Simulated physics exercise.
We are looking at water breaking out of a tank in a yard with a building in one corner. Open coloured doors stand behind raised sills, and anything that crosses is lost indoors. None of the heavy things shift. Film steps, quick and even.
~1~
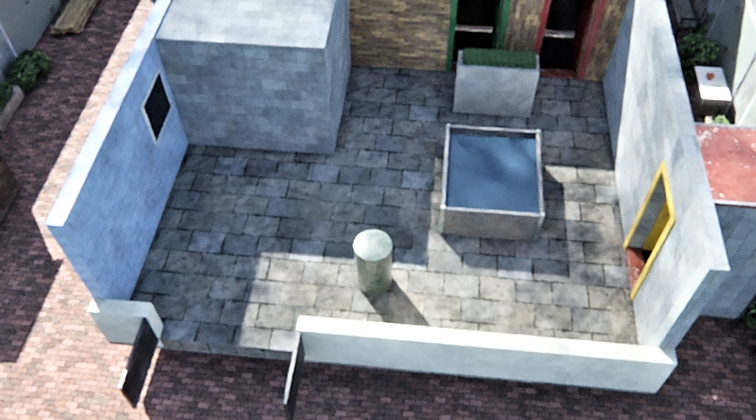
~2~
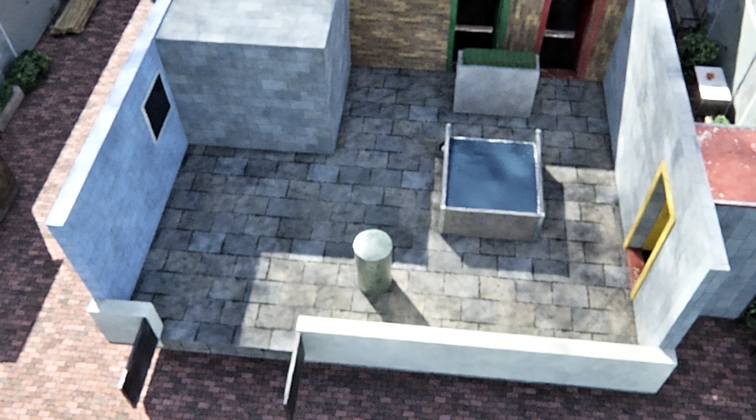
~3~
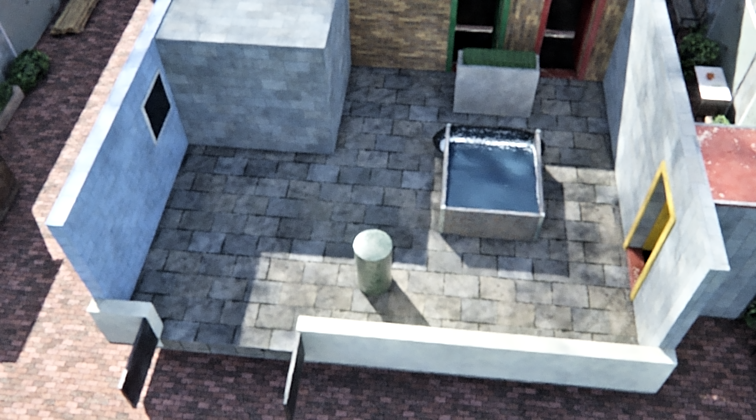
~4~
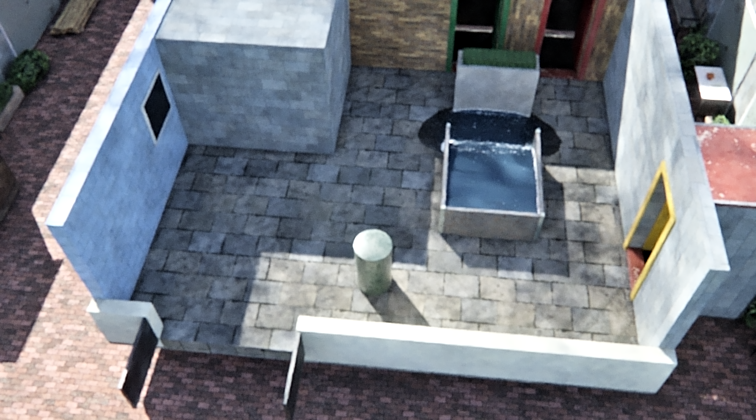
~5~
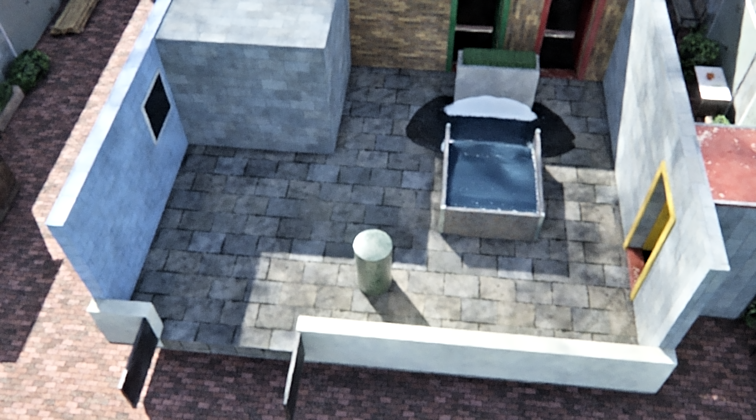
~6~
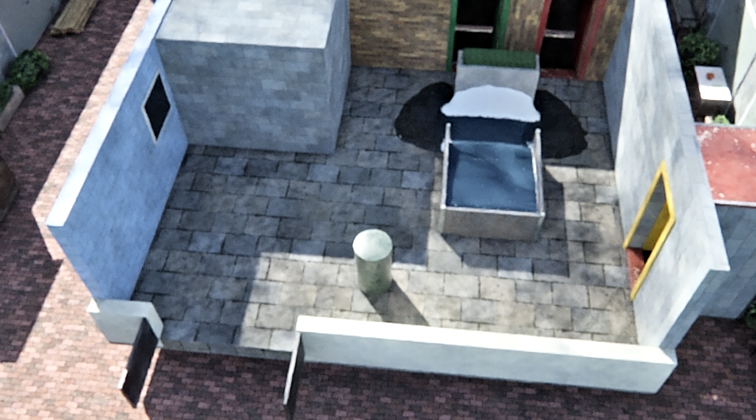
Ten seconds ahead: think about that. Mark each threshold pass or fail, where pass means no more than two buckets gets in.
Red door - fail; green door - fail; yellow door - pass.
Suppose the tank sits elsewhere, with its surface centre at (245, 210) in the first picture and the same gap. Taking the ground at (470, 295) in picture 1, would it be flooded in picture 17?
At that place: Not flooded.
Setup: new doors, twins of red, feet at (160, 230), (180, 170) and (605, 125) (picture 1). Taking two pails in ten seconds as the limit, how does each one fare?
As listed: Is under, takes less, goes over.
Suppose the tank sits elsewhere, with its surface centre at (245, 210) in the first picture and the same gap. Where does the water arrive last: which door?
Answer: The red one.
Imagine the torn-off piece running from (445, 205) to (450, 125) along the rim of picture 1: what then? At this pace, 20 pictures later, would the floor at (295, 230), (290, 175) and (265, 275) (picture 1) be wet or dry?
Listed order gives sopping; sopping; sopping.
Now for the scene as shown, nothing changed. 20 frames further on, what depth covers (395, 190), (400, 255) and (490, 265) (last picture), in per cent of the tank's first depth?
Respectively near 0, 0 and 0 per cent.
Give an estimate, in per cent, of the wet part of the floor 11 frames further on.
25 %, roughly.
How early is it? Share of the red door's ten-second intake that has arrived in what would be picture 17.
5 %.
A moment on, water covers 15 % of the floor; the red door under two buckets in, the green door not reached, the yellow door not reached.
Next, water covers 25 % of the floor; the red door under two buckets in, the green door wet at the sill, nothing in, the yellow door not reached.
Then, water covers 40 % of the floor; the red door over two buckets in, the green door wet at the sill, nothing in, the yellow door wet at the sill, nothing in.
Later, water covers 70 % of the floor; the red door far over two buckets in, the green door over two buckets in, the yellow door wet at the sill, nothing in.
In the end, water covers 80 % of the floor; the red door far over two buckets in, the green door far over two buckets in, the yellow door wet at the sill, nothing in.
